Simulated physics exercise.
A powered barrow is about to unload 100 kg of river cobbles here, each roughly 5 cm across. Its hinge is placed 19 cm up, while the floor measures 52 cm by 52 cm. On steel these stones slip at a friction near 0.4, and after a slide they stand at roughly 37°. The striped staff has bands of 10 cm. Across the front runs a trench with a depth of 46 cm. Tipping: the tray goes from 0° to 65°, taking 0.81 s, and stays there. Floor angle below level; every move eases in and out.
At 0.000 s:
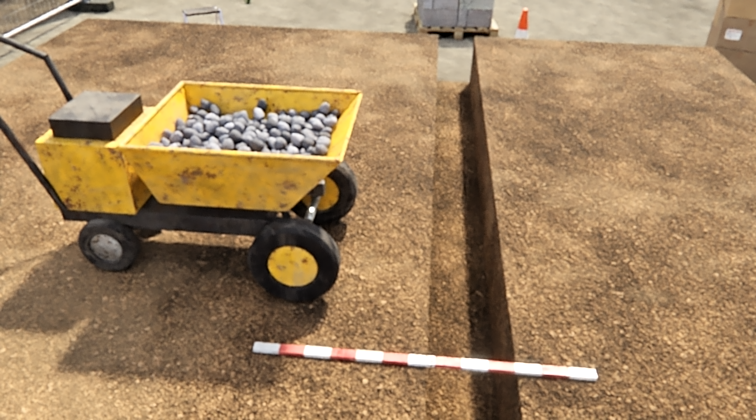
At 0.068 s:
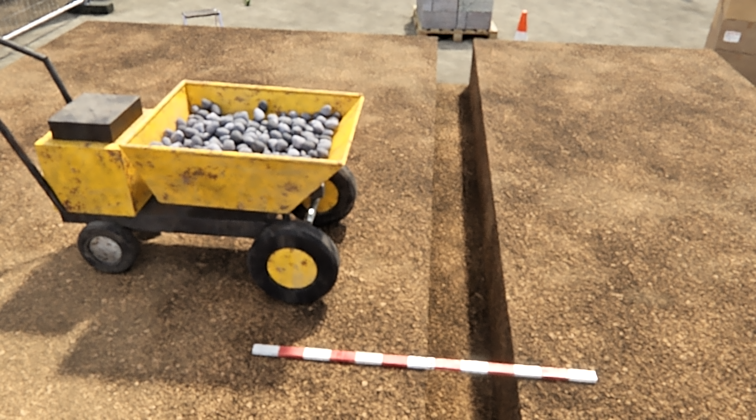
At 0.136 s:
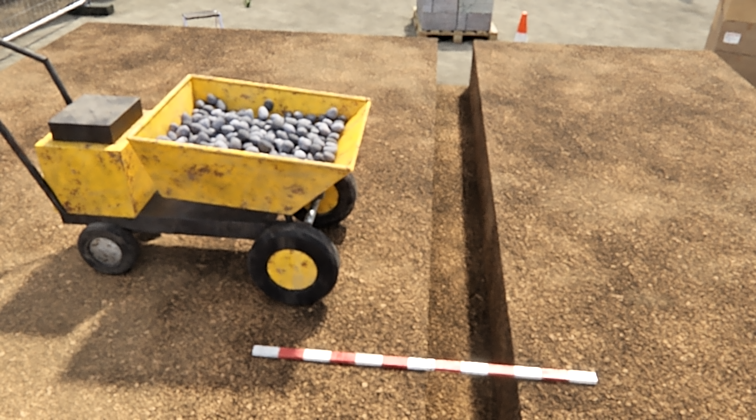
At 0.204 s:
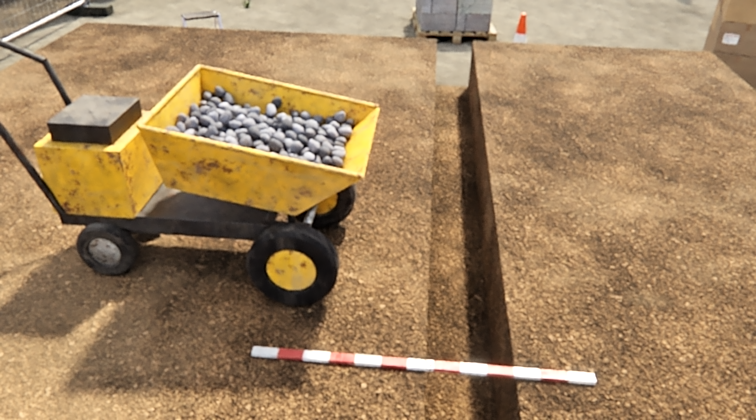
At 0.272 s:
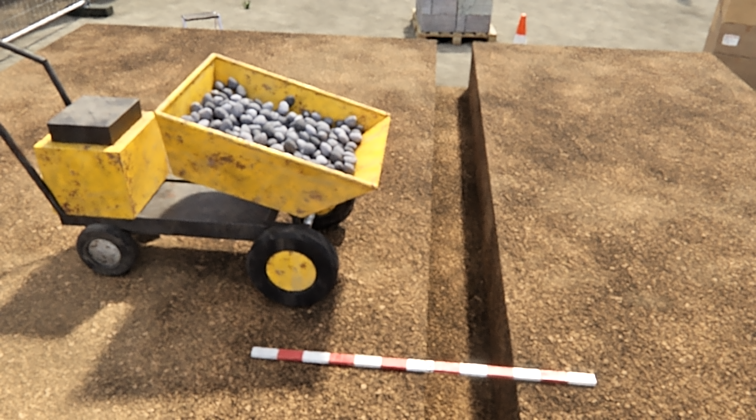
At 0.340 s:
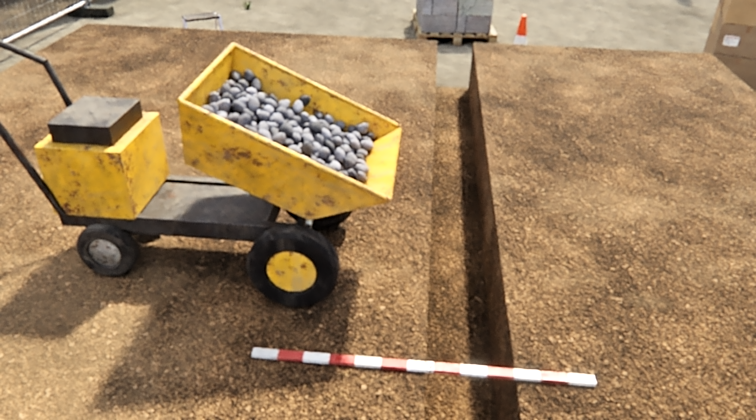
The yellow tray of a small wheeled barrow starts level, filled with grey cobbles, beside a narrow trench and a red-and-white striped staff. Its left end rises slowly at first, then more steeply, leaving the tray slanting down to the right while the stones shift toward the lower end and the wheels stay put.
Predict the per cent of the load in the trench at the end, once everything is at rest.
Near 94 per cent.
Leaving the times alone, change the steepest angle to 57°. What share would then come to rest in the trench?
I'd expect around 65 in a hundred.
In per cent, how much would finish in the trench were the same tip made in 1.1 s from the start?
With that change, it comes to around 100 per cent.
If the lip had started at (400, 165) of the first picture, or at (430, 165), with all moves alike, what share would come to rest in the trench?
It comes to about 45 and 30 in a hundred.
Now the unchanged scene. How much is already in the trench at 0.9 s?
Around 20 per cent of it, at that instant.
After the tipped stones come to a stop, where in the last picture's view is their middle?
Centre estimate: Around (463, 331).
After 0.6 s the floor is at 55°; 100 % in the tray; the foremost stones are at (403, 203).
After 0.9 s the floor is at 65°; 82 % in the tray, 18 % in the trench; the foremost stones are at (480, 272).
After 1.3 s the floor is at 65°; 34 % in the tray, 59 % in the trench, 6 % past the trench; the foremost stones are at (583, 281).
After 3.2 s the floor is at 65°; 0 % in the tray, 94 % in the trench, 6 % past the trench; the foremost stones are at (679, 278).
